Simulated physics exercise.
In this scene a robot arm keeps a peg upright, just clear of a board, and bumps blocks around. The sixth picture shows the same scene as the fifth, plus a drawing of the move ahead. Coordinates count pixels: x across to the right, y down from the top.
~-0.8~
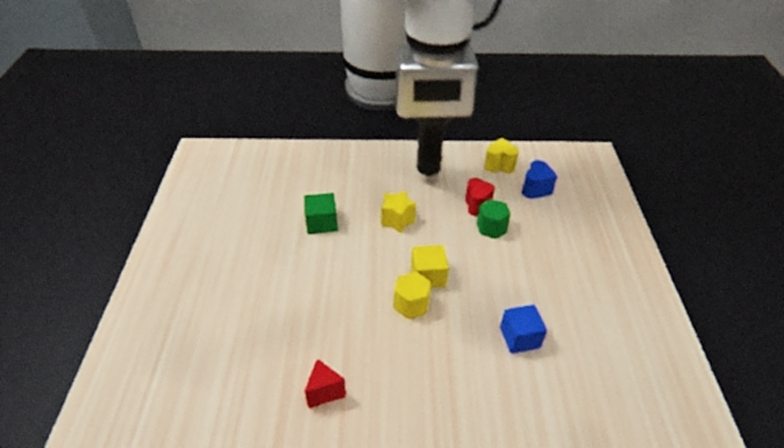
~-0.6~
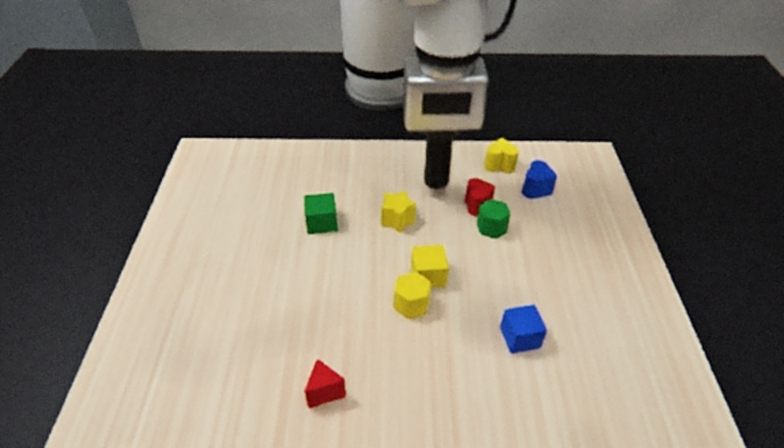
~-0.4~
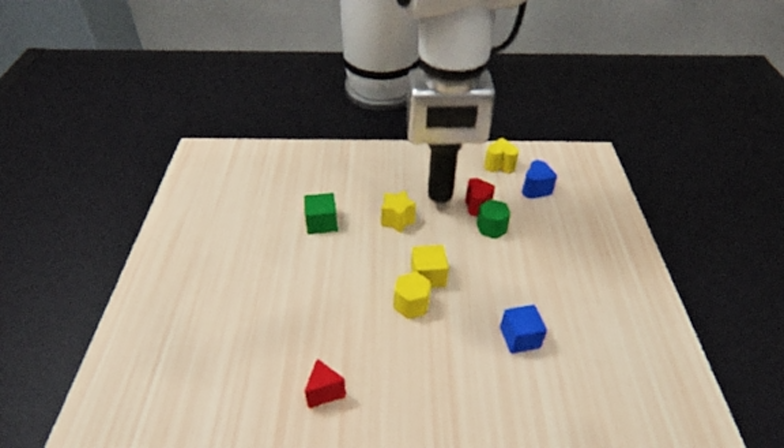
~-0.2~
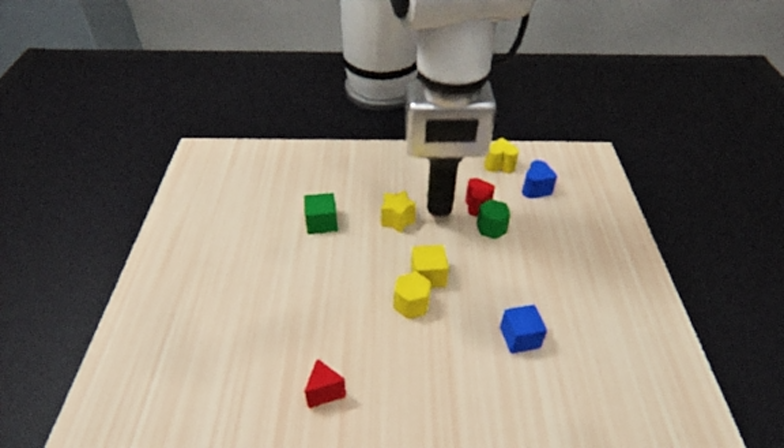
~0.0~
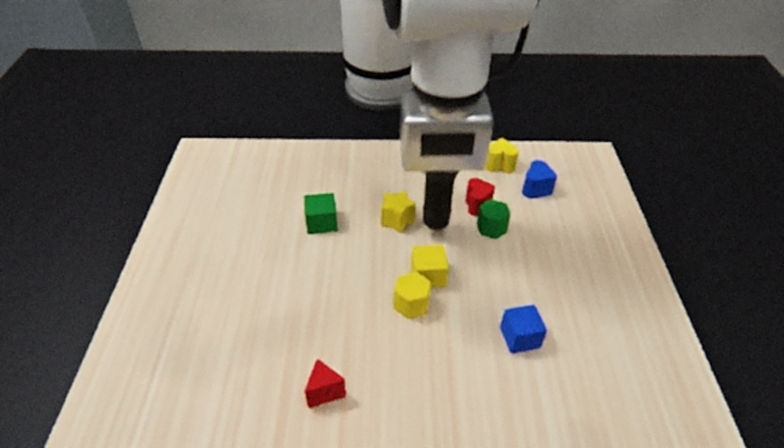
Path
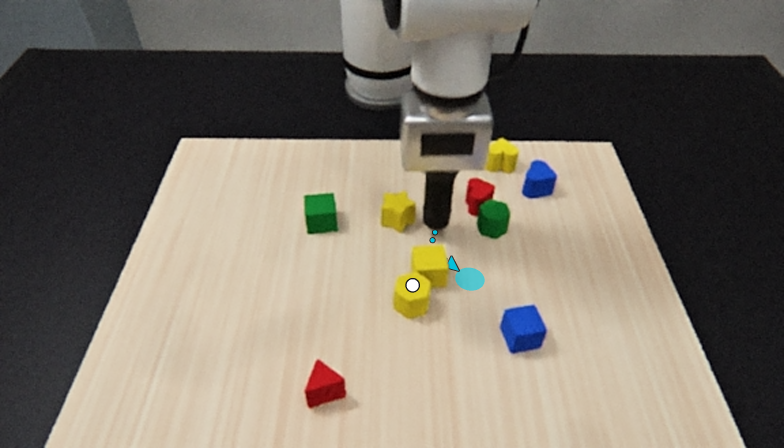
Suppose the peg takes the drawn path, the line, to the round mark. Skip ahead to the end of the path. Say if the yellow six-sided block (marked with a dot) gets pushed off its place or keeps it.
At the end of the path, it will still be in place.
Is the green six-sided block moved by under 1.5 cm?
Final answer: Yes.
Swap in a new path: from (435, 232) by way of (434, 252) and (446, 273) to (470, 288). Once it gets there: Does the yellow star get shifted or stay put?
It barely shifts, if at all.
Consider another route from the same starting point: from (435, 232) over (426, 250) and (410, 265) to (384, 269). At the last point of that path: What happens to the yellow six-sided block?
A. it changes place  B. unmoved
Option A.
The drawn path runs from (435, 232) via (434, 250) and (451, 265), ending at (470, 279); the dot is on the yellow six-sided block.
The first path, step by step. Halfway along, peg at (444, 248); yellow square block at (432, 261), turned 20° clockwise.
At the end, peg at (472, 268); yellow six-sided block not moved; yellow square block at (435, 265), turned 50° clockwise; green six-sided block not moved.
